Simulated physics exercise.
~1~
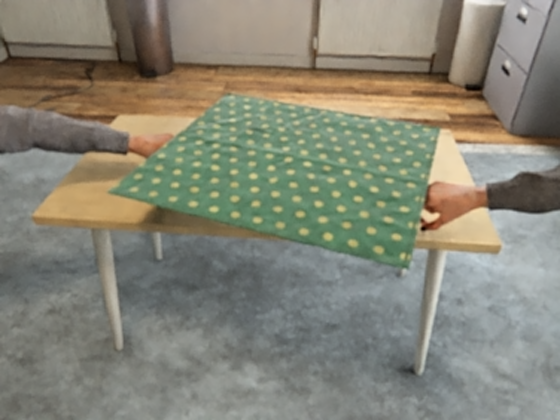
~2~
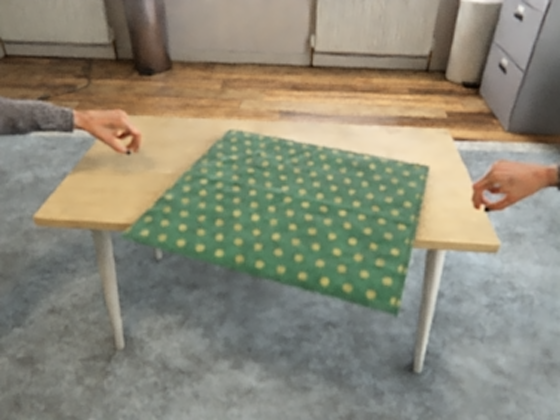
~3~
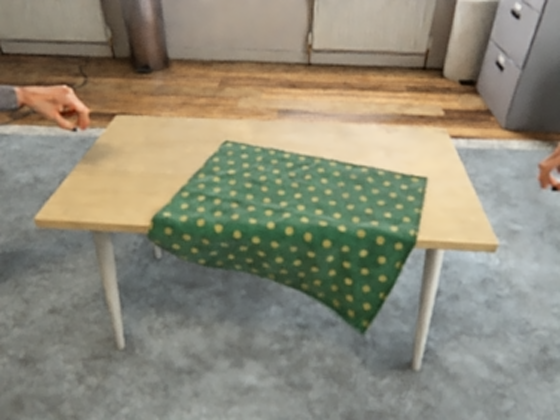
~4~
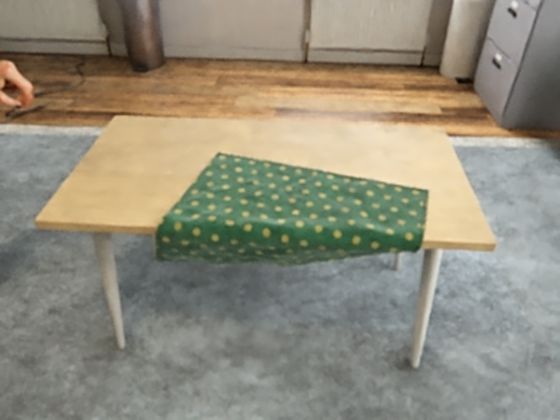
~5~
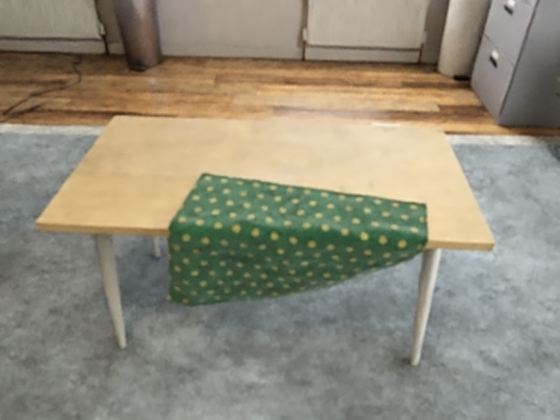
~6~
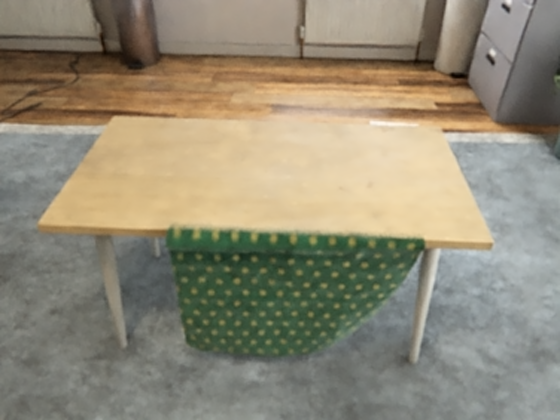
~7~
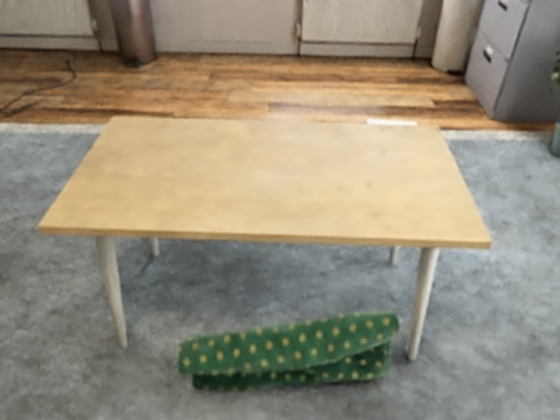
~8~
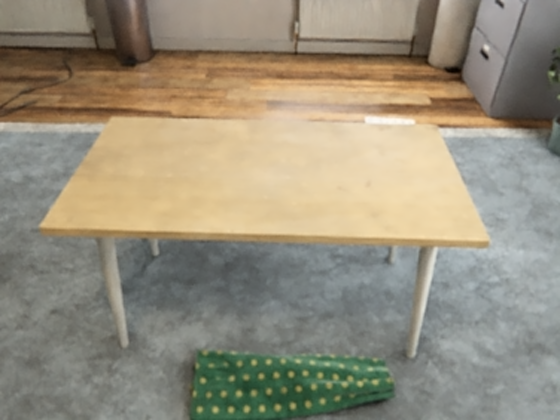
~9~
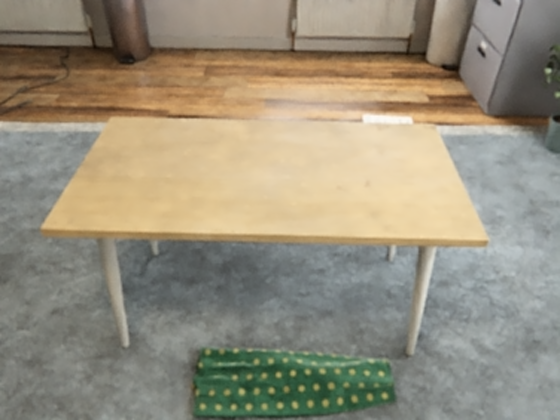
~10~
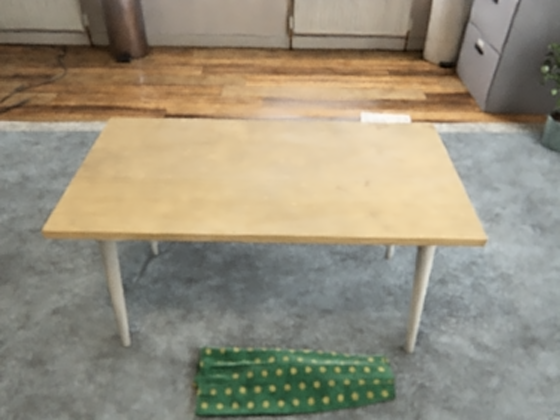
A green dotted cloth, released by two hands, slides off the table's front edge onto the floor.
